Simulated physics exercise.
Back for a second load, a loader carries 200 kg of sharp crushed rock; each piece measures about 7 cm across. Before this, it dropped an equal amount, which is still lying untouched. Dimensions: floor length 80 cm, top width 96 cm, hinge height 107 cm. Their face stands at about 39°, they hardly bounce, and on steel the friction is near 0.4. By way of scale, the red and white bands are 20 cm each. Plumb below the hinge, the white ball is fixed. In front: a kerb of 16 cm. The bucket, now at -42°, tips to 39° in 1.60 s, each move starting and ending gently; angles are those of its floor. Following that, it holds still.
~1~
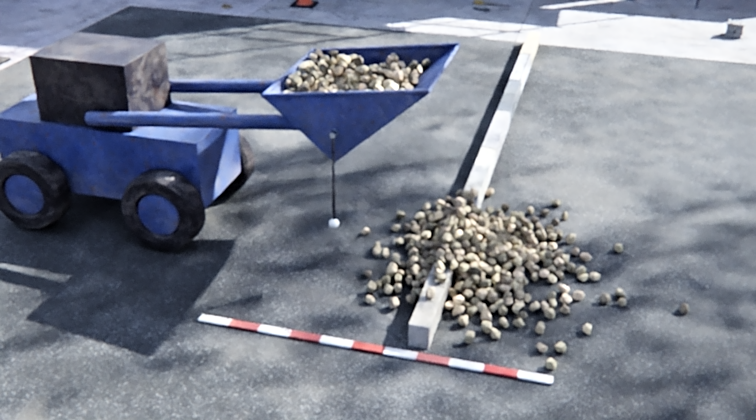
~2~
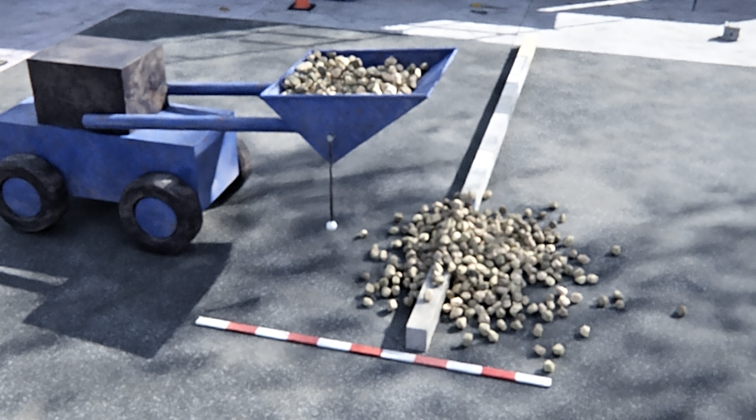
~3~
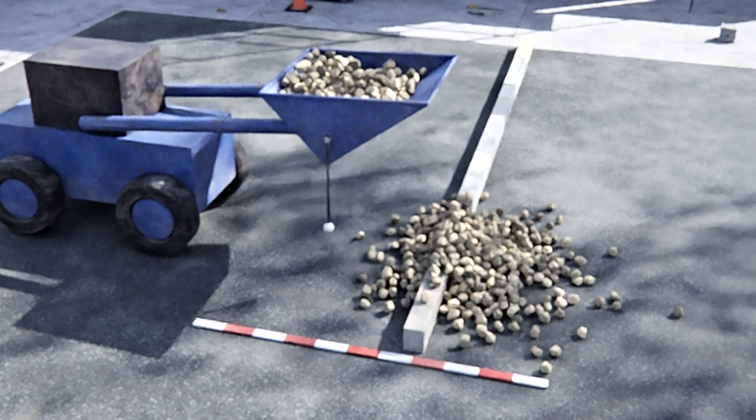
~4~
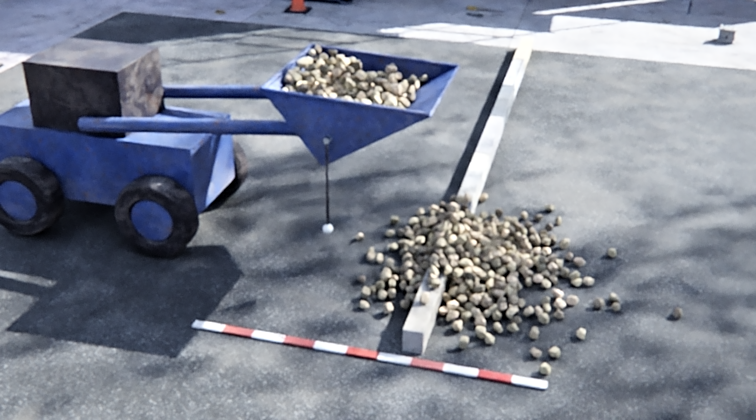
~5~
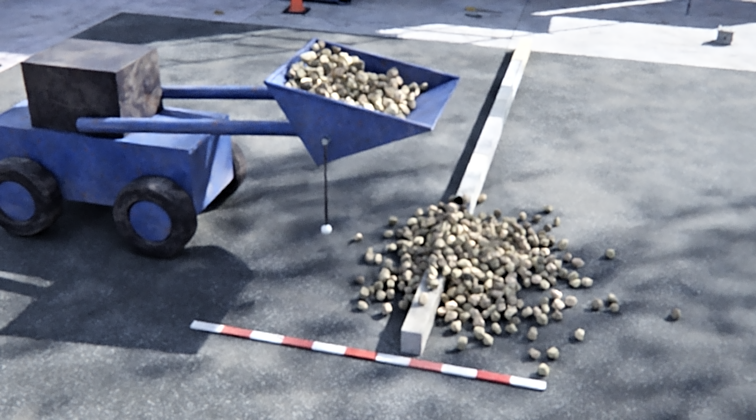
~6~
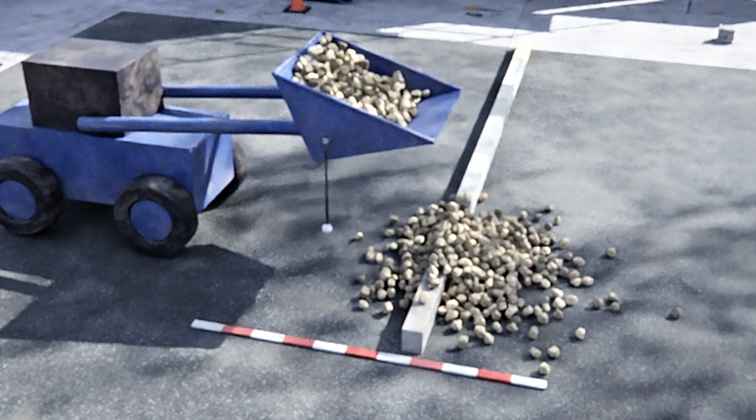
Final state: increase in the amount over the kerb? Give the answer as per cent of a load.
About 41 %.
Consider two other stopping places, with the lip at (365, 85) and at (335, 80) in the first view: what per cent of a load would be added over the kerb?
Around 0 and 0 percent respectively.
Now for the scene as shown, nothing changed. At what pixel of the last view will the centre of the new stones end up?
(440, 245).
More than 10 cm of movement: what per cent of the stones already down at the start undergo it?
I'd say roughly 5 per cent of them.
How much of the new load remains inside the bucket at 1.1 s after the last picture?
Held: Around 55 % of the load.
Then, 0.6 s after the last picture the floor is at 26°; in per cent of one load, 100 in the bucket, 30 on this side of the kerb, 70 over the kerb; the foremost stones are at (607, 295).
Then, 1.1 s after the last picture the floor is at 39°; in per cent of one load, 55 in the bucket, 73 on this side of the kerb, 73 over the kerb; the foremost stones are at (607, 295).
Then, 1.4 s after the last picture the floor is at 39°; in per cent of one load, 8 in the bucket, 94 on this side of the kerb, 97 over the kerb; the foremost stones are at (607, 295).
Then, 3.9 s after the last picture the floor is at 39°; in per cent of one load, 0 in the bucket, 89 on this side of the kerb, 111 over the kerb; the foremost stones are at (608, 299). Net gain over the kerb, 41.
